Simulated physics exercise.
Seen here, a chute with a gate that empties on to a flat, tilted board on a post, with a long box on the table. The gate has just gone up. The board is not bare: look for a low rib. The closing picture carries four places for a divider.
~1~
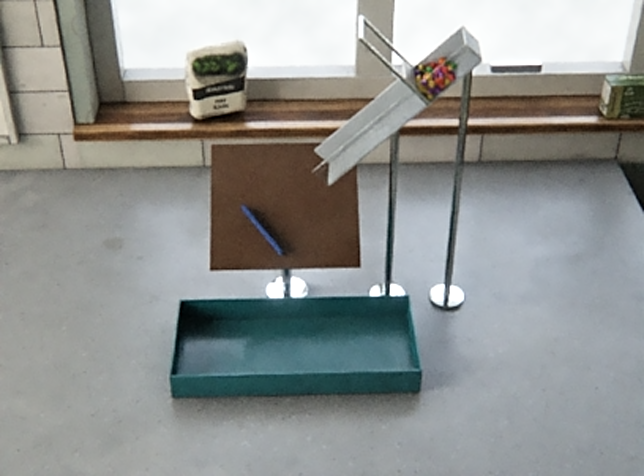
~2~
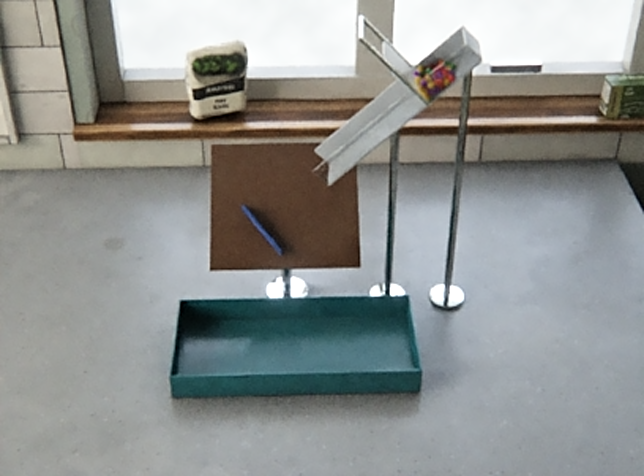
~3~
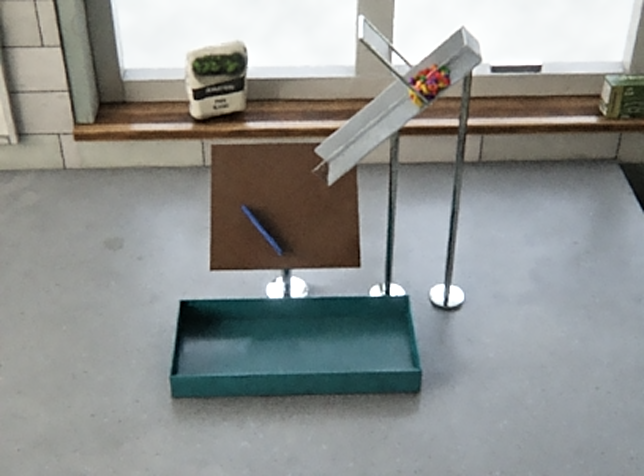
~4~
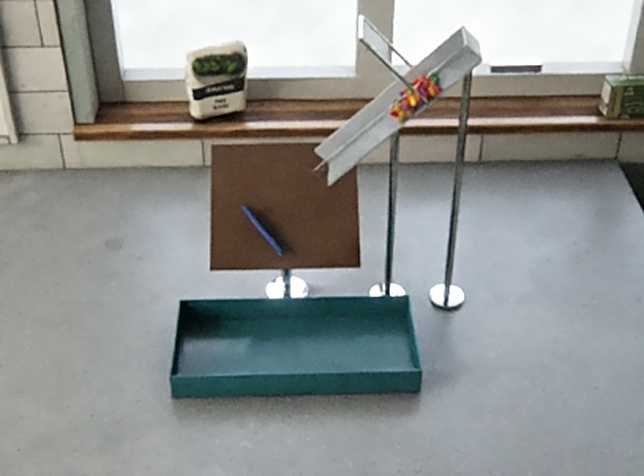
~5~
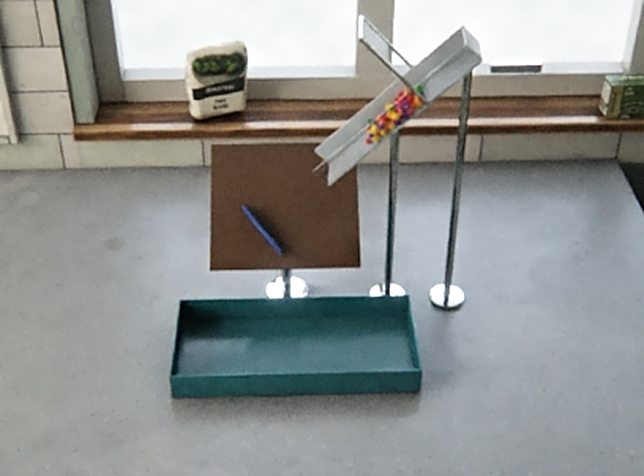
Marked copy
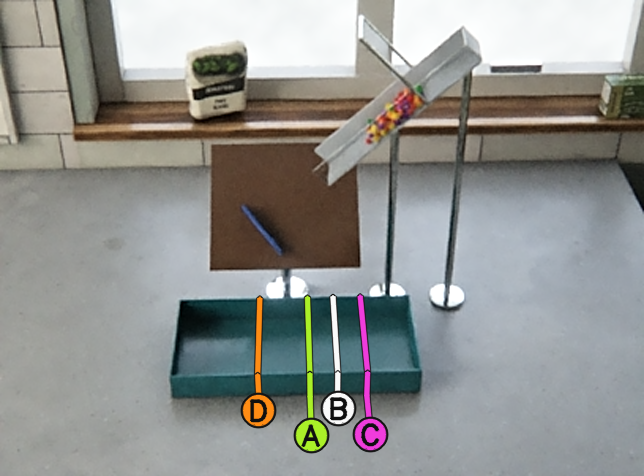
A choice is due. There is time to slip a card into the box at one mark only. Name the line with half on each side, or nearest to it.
A beats the others.
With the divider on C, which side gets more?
More lands on the left.
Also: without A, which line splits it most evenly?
D it is.
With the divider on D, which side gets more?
The right side.
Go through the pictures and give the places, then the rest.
Load behind the gate (434, 76), round plastic beads; lip of the chute (329, 175), sloping fairly steeply, in the first picture.
Middle of the board (285, 204), tilted fairly steeply; middle of its low edge (286, 269); of its high edge (284, 143), in the second picture.
Front corners of the box (170, 376) and (421, 370), empty; front of the load (413, 91), in the third picture.
Middle of the load (417, 97); its front (395, 108), roughly a quarter of the way to the lip; rib from (243, 205) to (281, 252), in the fourth picture.
Middle of the load (396, 110); its front (369, 129), roughly half of the way to the lip, in the fifth picture.
On the marked copy, line A crosses the front rim at (309, 373); line B crosses the front rim at (337, 372); line C crosses the front rim at (367, 371); line D crosses the front rim at (257, 374).
If A is chosen, of what is caught, roughly half on the left of the divider, roughly half on the right.
If B is chosen, of what is caught, almost all on the left of the divider, just a few on the right.
If C is chosen, of what is caught, almost all on the left of the divider, just a few on the right.
If D is chosen, of what is caught, roughly a quarter on the left of the divider, the larger part on the right.
